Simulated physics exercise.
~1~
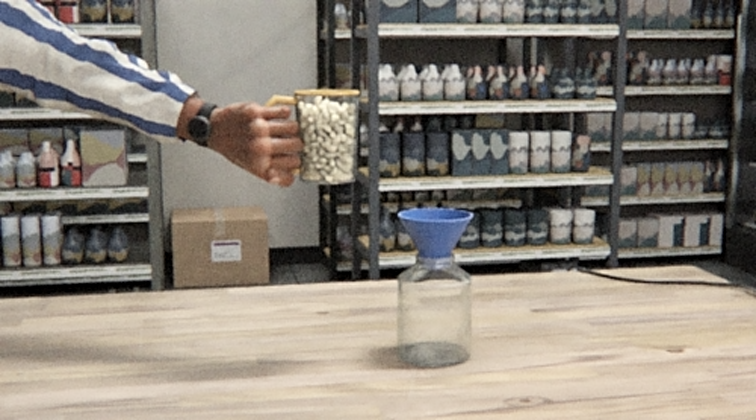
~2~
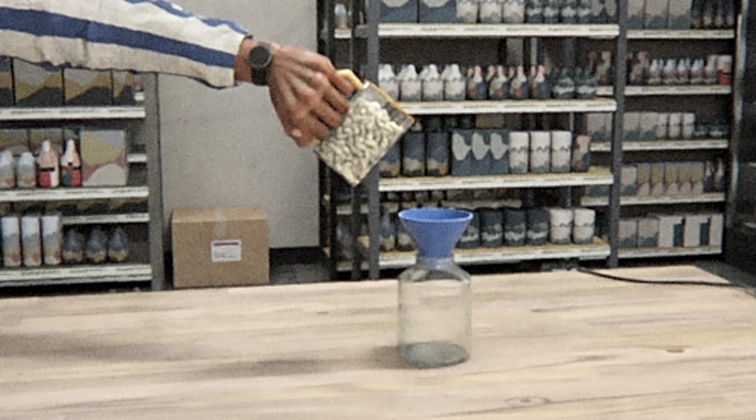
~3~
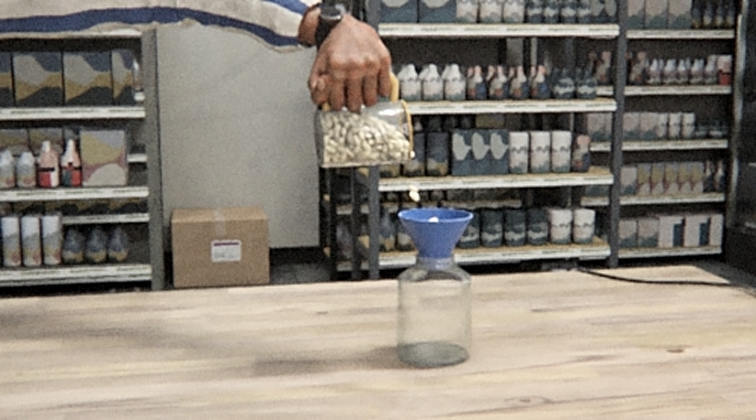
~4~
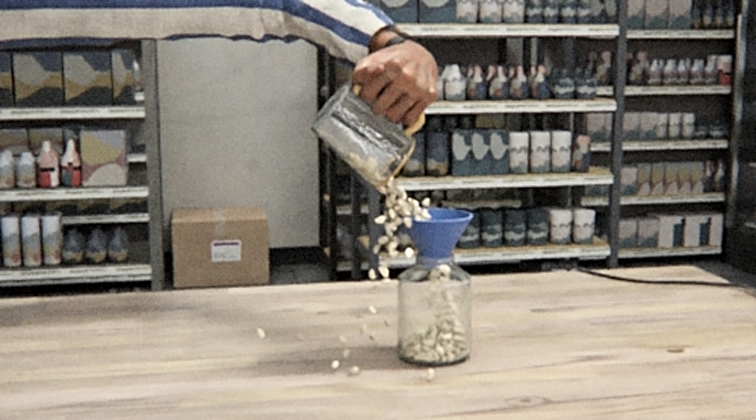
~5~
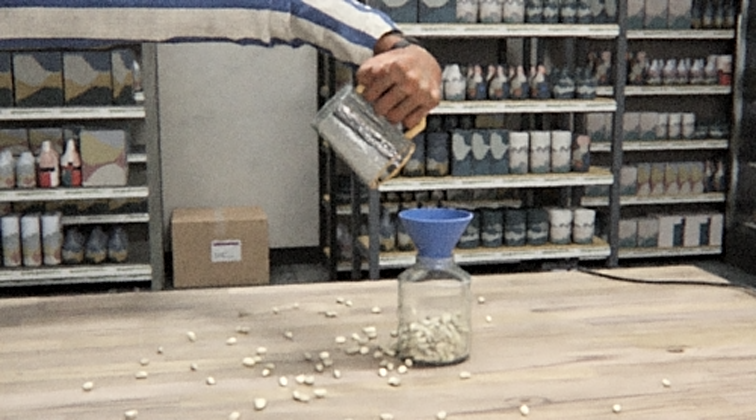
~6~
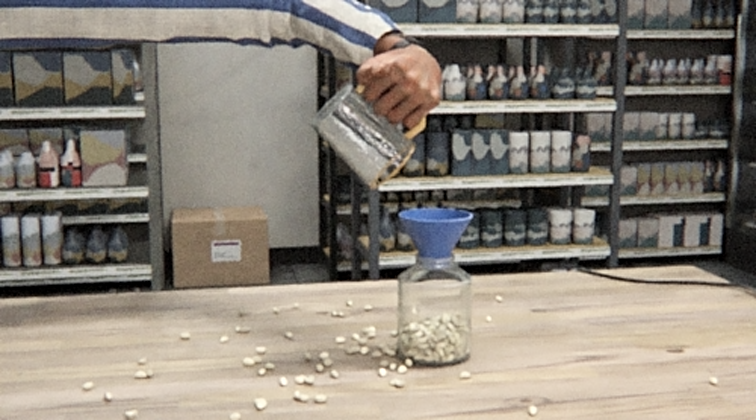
A hand tipped a clear cup of white beans over a blue funnel in a glass jar, pouring until the cup was empty; most landed in the jar, but plenty missed and ended up scattered across the wooden table.
